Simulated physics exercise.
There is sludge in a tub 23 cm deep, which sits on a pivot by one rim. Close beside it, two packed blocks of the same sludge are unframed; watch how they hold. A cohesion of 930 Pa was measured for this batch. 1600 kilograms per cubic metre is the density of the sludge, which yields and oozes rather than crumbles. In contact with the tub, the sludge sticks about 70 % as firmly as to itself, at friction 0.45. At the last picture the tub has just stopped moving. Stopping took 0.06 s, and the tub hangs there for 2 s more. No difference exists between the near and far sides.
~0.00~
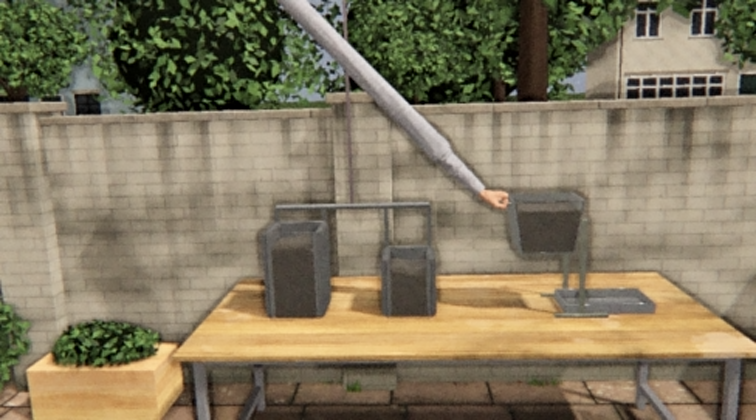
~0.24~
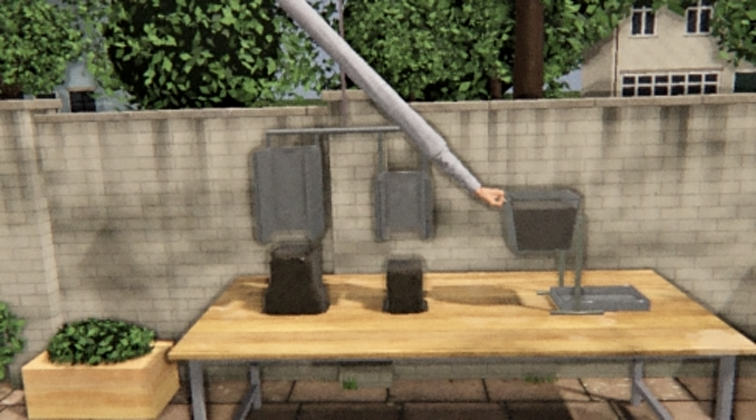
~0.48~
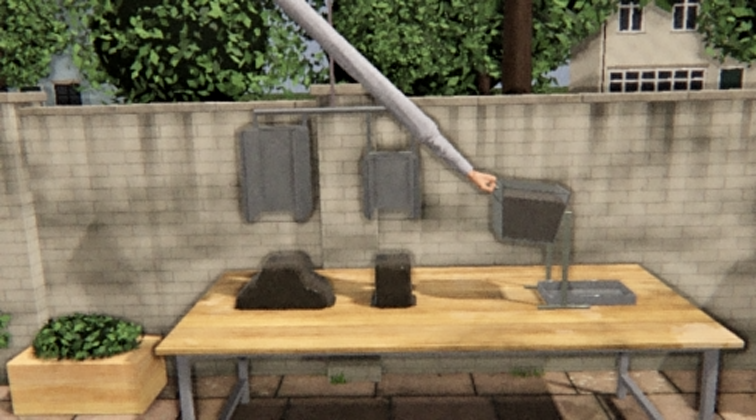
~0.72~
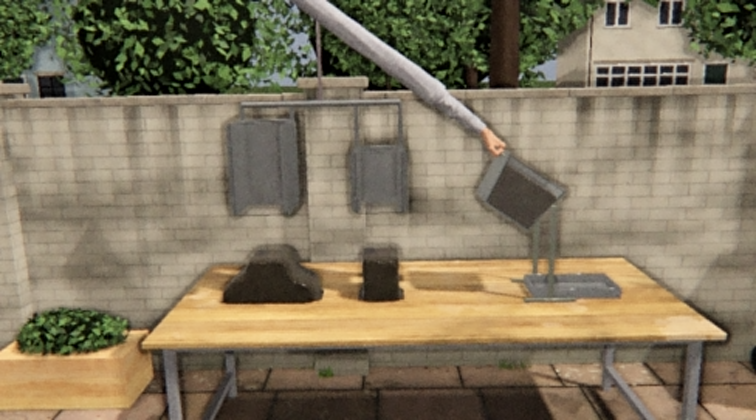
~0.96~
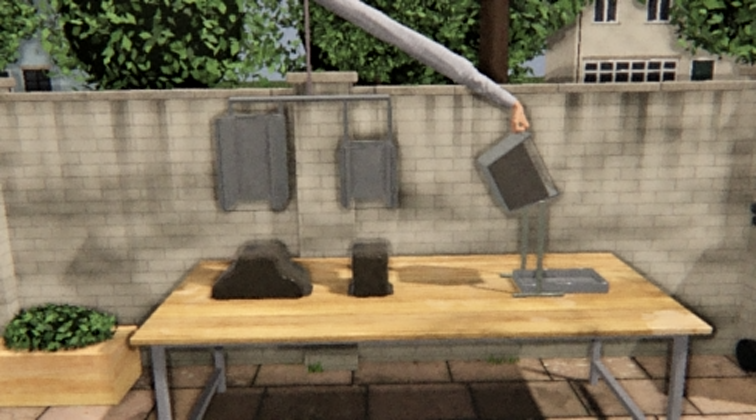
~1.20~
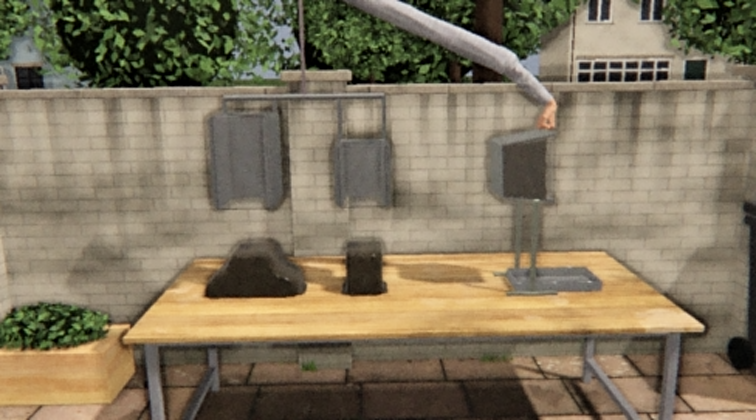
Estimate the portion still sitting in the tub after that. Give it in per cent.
The portion still in the tub is near 50 %.
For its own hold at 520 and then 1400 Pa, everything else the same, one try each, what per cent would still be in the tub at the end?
You'd see 35 percent the first time and 100 percent the second.
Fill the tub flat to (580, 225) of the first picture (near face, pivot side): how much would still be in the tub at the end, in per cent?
I'd say close to 100 % stays in the tub.
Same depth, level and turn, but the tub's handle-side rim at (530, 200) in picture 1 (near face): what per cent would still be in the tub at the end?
Remaining in tub at end: Approx. 100 %.
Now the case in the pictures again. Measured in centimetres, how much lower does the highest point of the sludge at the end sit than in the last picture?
About 14 cm.
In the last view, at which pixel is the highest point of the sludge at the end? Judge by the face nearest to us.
Roughly at pixel (524, 173).
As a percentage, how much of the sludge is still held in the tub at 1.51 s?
Around 75 per cent.
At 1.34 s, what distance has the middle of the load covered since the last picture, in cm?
About 4 cm.
After 1.34 s, the tub is at 87 degrees and holds 100 %.
After 1.51 s, the tub is at 87 degrees and holds 76 %.
After 1.68 s, the tub is at 87 degrees and holds 57 %.
After 1.85 s, the tub is at 87 degrees and holds 50 %.
After 3.20 s, at the end, the tub is at 87 degrees and holds 50 %.
